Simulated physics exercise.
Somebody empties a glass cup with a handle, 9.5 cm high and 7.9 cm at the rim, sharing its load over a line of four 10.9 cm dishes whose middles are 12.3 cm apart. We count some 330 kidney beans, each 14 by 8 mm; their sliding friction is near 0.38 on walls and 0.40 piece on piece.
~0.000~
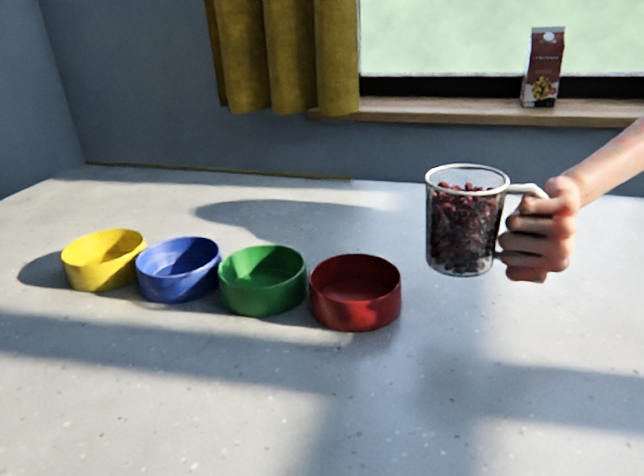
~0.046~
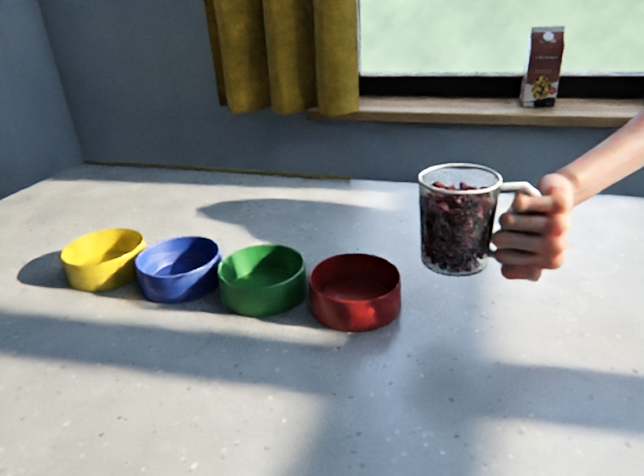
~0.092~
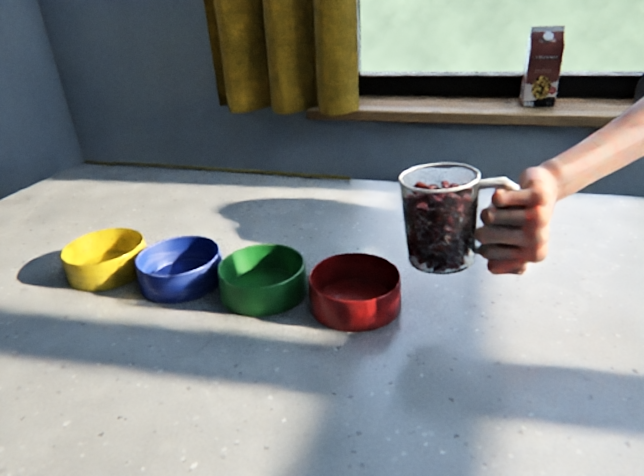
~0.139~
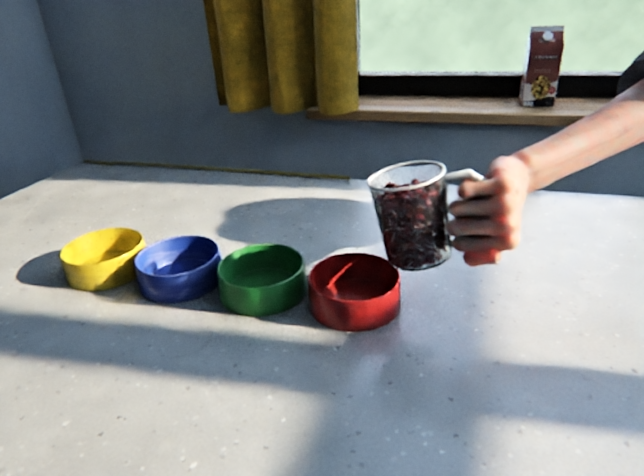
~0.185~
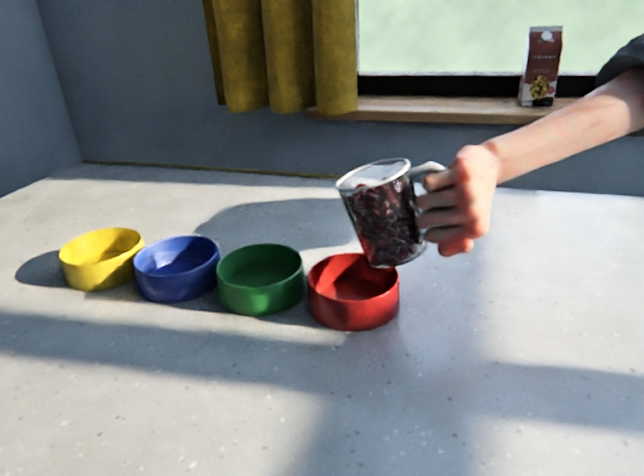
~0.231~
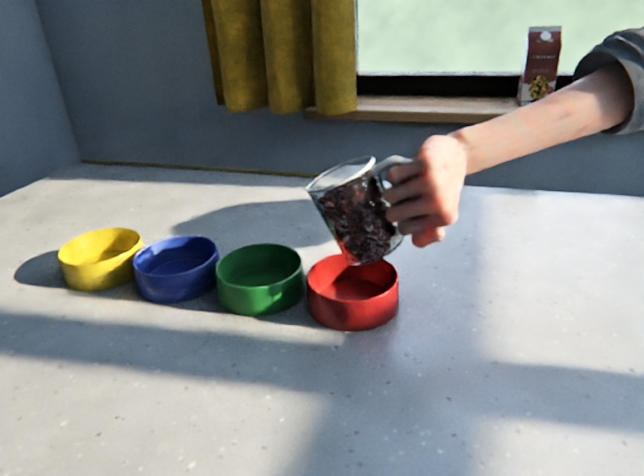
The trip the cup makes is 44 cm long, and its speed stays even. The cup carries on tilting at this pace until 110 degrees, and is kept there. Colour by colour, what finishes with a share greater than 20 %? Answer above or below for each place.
Red: Below, blue: Below, green: Below, yellow: Above, counter: Above.
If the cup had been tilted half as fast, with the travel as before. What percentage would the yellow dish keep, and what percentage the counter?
Yellow 100; counter 0.
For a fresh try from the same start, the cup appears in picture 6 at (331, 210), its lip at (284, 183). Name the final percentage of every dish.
Red: 0 / blue: 0 / green: 0 / yellow: 80.
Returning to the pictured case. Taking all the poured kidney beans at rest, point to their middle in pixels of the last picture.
Centre at rest: Approx. (91, 258) px.
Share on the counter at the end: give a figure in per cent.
Roughly 30 per cent.
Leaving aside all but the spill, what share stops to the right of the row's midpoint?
Near 0 percent ends up there.
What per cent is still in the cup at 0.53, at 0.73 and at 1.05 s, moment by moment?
Going in order, it reads 100, then 95, and finally 10 per cent.
After 0.53 s, tilt 66 degrees; cup holds 100 %.
After 0.73 s, tilt 94 degrees; cup holds 95 %, yellow 5 %.
After 1.05 s, tilt 110 degrees; cup holds 10 %, yellow 55 %.
In the end, at 2.4 s, red 0 %, blue 0 %, green 0 %, yellow 70 %, counter 30 %.
